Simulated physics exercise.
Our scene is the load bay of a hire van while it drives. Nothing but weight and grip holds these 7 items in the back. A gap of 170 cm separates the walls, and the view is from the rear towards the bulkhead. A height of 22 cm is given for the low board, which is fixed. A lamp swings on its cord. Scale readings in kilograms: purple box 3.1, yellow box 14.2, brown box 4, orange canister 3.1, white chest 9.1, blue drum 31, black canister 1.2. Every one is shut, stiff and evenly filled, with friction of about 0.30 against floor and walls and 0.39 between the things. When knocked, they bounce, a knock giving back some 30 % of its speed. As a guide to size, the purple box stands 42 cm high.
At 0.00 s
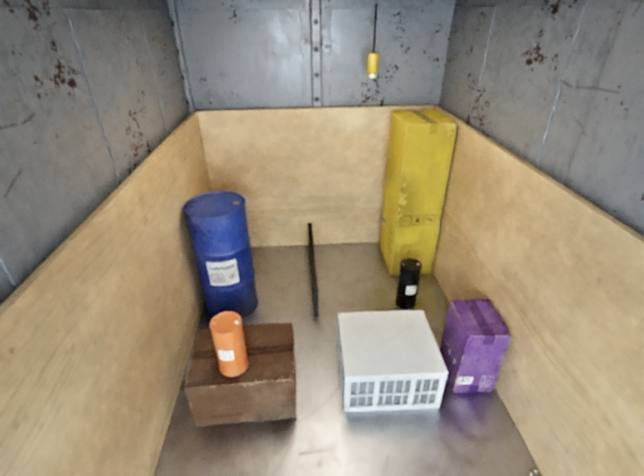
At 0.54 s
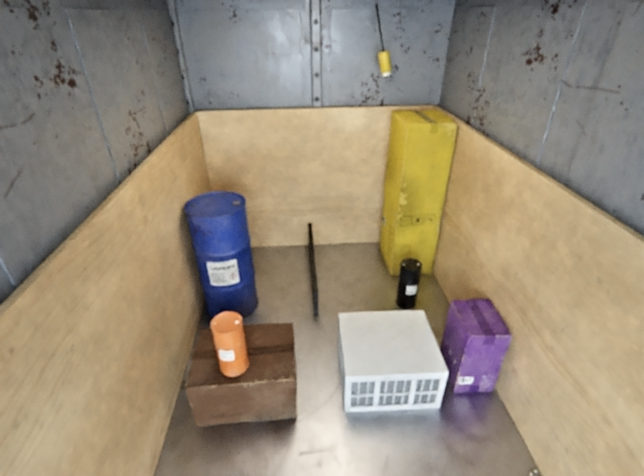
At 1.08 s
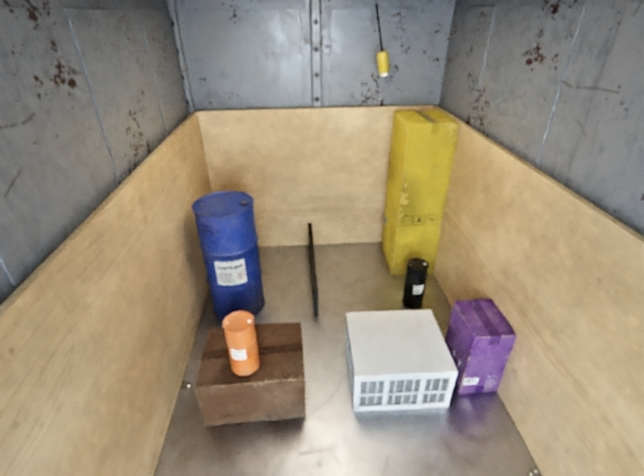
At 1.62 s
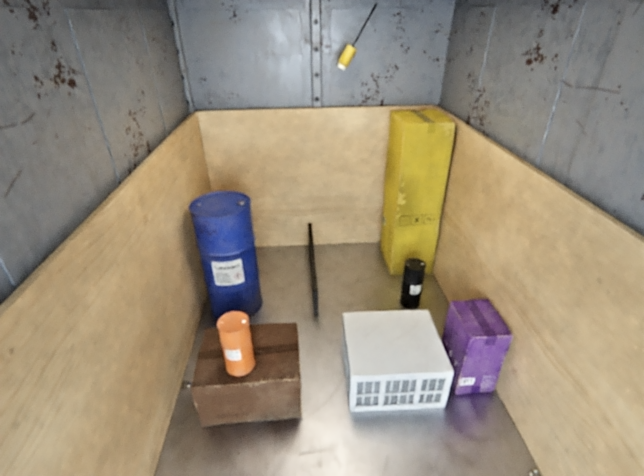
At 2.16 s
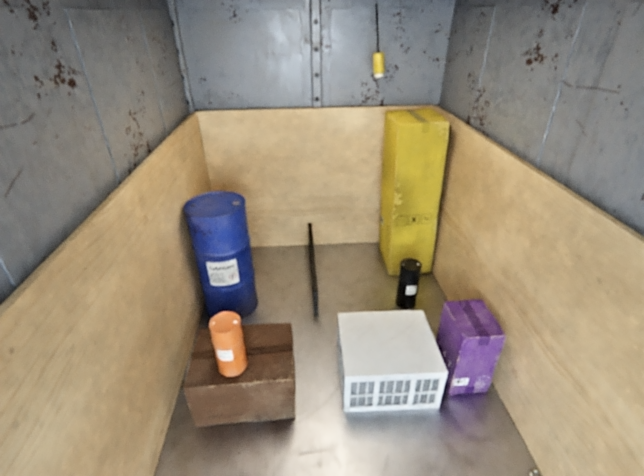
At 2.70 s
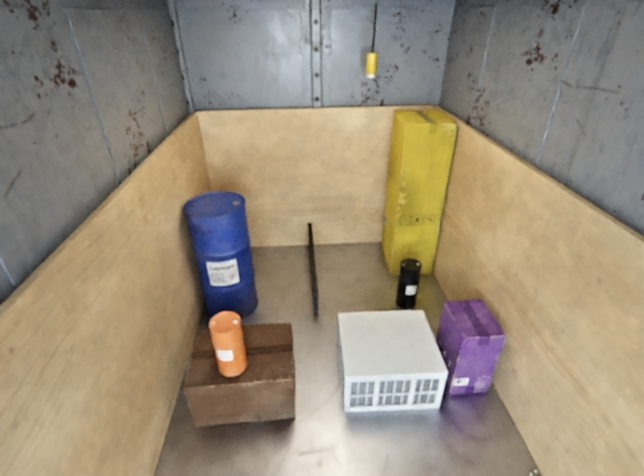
In this clip, a yellow object swings on a cord above boxes, canisters, a blue drum and a white chest in a load bay; most of the load shifts slightly right, then back left, before the yellow box edges right.
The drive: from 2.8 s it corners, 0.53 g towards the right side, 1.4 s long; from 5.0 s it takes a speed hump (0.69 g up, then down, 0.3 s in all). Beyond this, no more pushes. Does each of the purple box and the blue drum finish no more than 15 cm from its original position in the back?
Purple box: Yes, close; blue drum: No, farther.
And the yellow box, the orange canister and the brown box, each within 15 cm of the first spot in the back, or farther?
First, the yellow box stays in its position; second, the orange canister is moved away; third, the brown box is moved away.
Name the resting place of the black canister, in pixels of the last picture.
Around (441, 282).
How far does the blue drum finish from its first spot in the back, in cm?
It ends about 34 centimetres from where it started.
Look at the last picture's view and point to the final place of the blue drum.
Close to (277, 256).
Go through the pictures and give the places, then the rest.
No push; purple box (471, 346); blue drum (224, 258), in the first picture.
Push 0.39 g right; orange canister (231, 344); white chest (386, 358), in the second picture.
No push; orange canister (242, 344) slid 6 cm; black canister (415, 284) slid 5 cm, in the third picture.
Push 0.34 g left; brown box (252, 371) slid 3 cm; orange canister (237, 344) slid 3 cm, in the fourth picture.
No push; yellow box (409, 196) slid 3 cm; white chest (386, 358), in the fifth picture.
No push; purple box (466, 347) slid 3 cm; blue drum (224, 258), in the sixth picture.
After 3.30 s, push 0.53 g right; blue drum slid 11 cm near (241, 257); purple box slid 2 cm near (475, 346); orange canister slid 11 cm.
After 3.50 s, push 0.53 g right; blue drum slid 29 cm near (270, 256); purple box slid 2 cm near (475, 345); orange canister slid 31 cm.
After 3.70 s, push 0.53 g right; blue drum leaning 8° near (288, 252); purple box slid 2 cm near (475, 346); orange canister slid 59 cm.
After 4.40 s, no push; blue drum leaning 4° near (281, 254); purple box slid 2 cm near (475, 346); orange canister leaning 13°.
At rest (6.3 s), not toppled but over 15 cm from the start, brown box, orange canister, blue drum and black canister; the other 3 in place, give or take 15 cm. In the last view, purple box near (475, 346), blue drum near (277, 256).
